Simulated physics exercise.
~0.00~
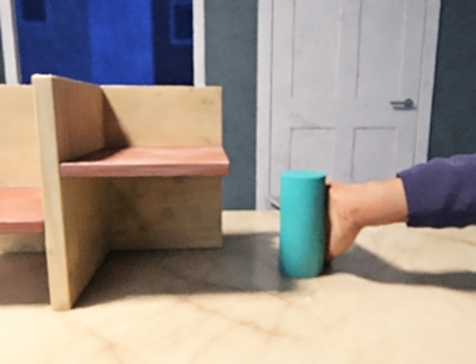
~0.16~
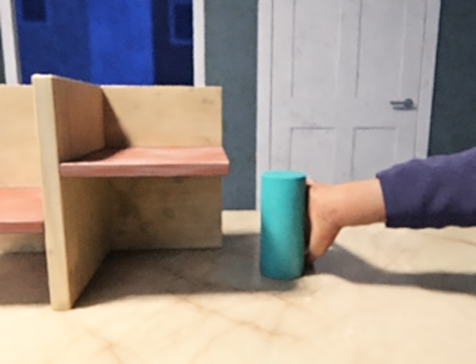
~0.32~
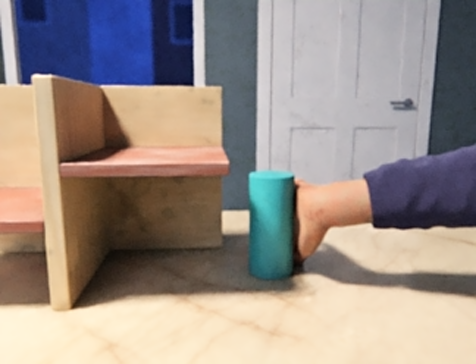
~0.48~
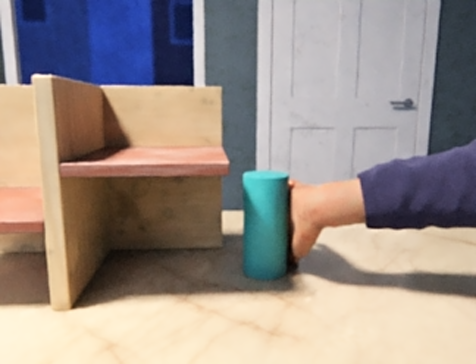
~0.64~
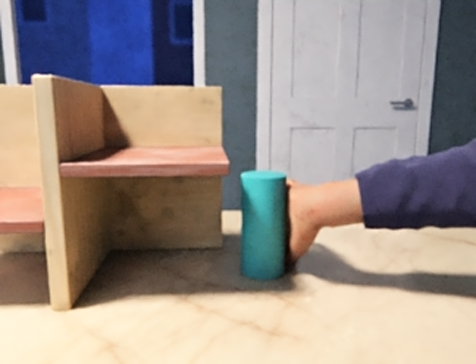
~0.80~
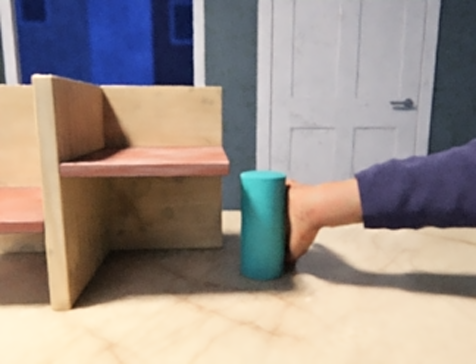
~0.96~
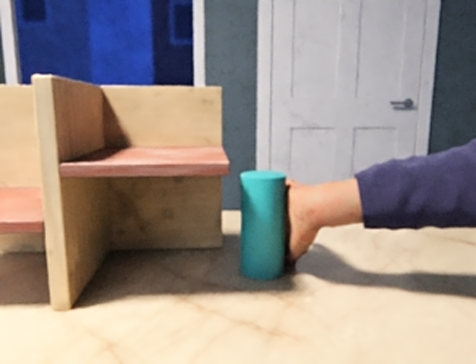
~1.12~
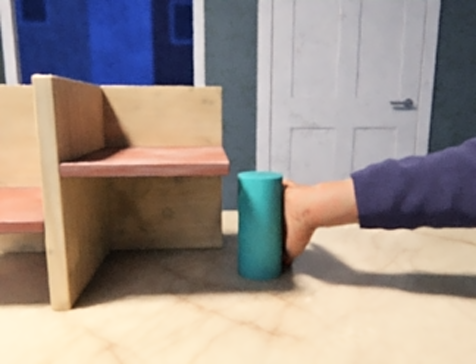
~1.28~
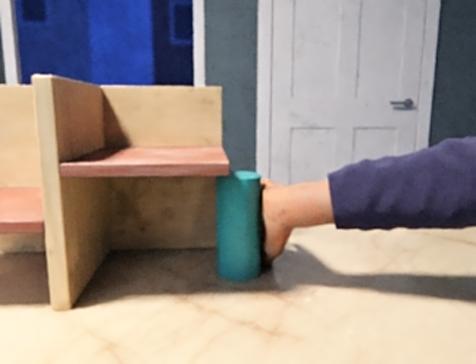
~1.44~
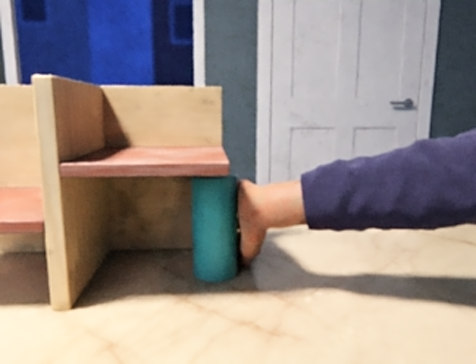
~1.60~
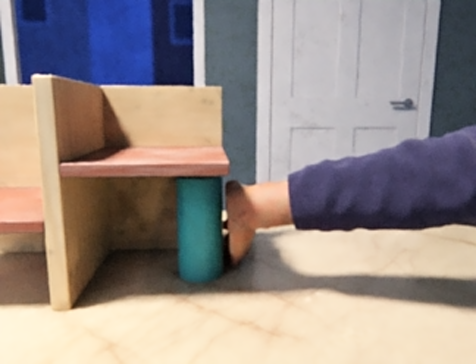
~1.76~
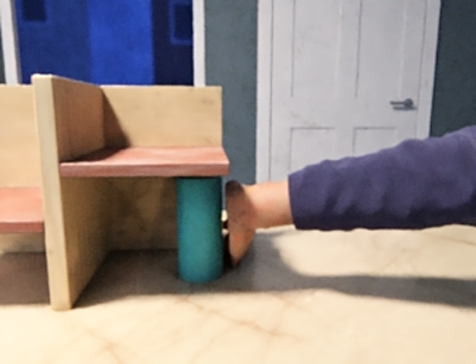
On a pale, marbled surface seen from the side by a still camera, a light wooden structure with reddish-pink shelves stands at the left, before a grey wall with a white door and a dark blue window. To the right, a hand in a dark purple-blue sleeve holds an upright turquoise candle from behind. The hand pushes it left, then pauses just short of the raised shelf. It pushes again, and the candle slides upright beneath the shelf's right end. There it stops, standing under the shelf with the hand still against it.
